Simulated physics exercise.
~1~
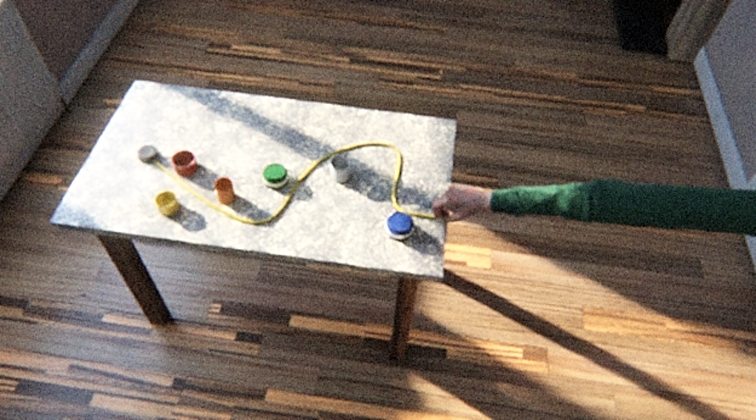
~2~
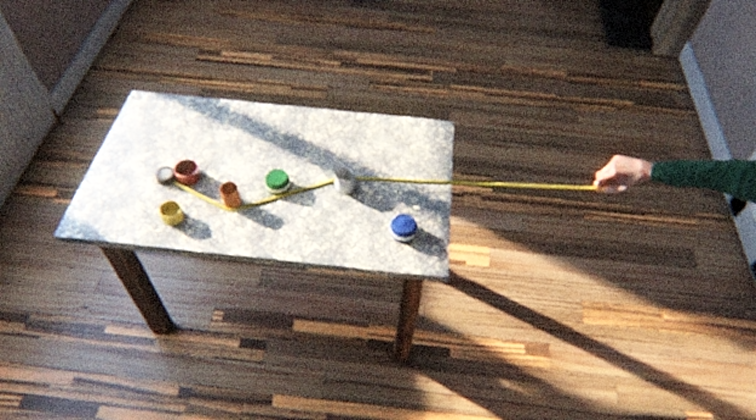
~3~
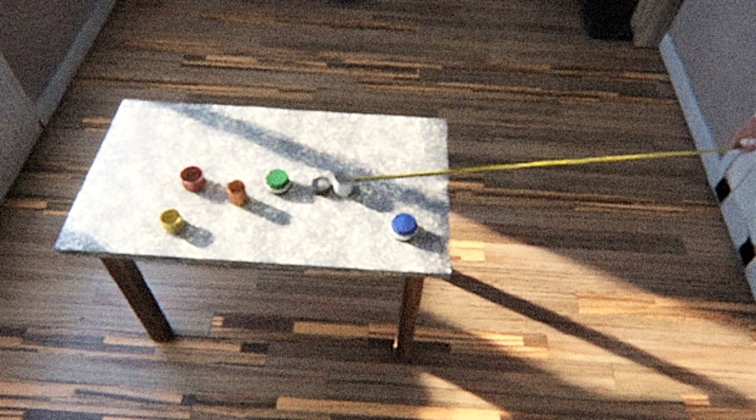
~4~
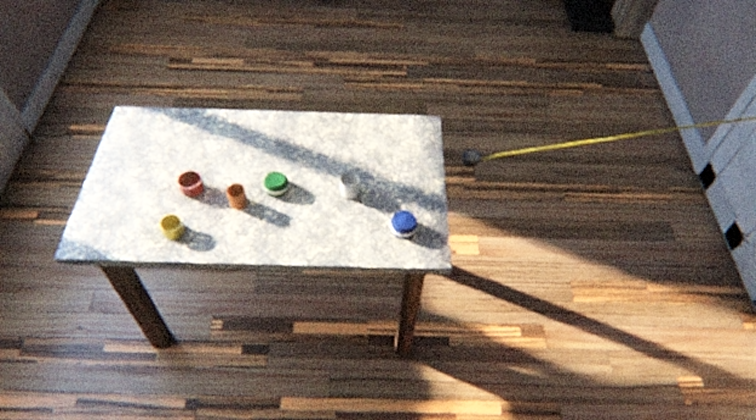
The clip opens on a pale table above a striped wooden floor, holding red, orange and yellow cups, green and blue jars, a whitish mug and a small dark puck attached to a winding yellow cable. A hand in a green sleeve grips the cable at the right edge and draws it rightwards. The cable straightens, and the puck begins to shift. It then slides across past the green jar, close to the whitish mug. Finally, the puck hangs on the taut cable beyond the right edge, while the other items remain upright on the table, little moved.
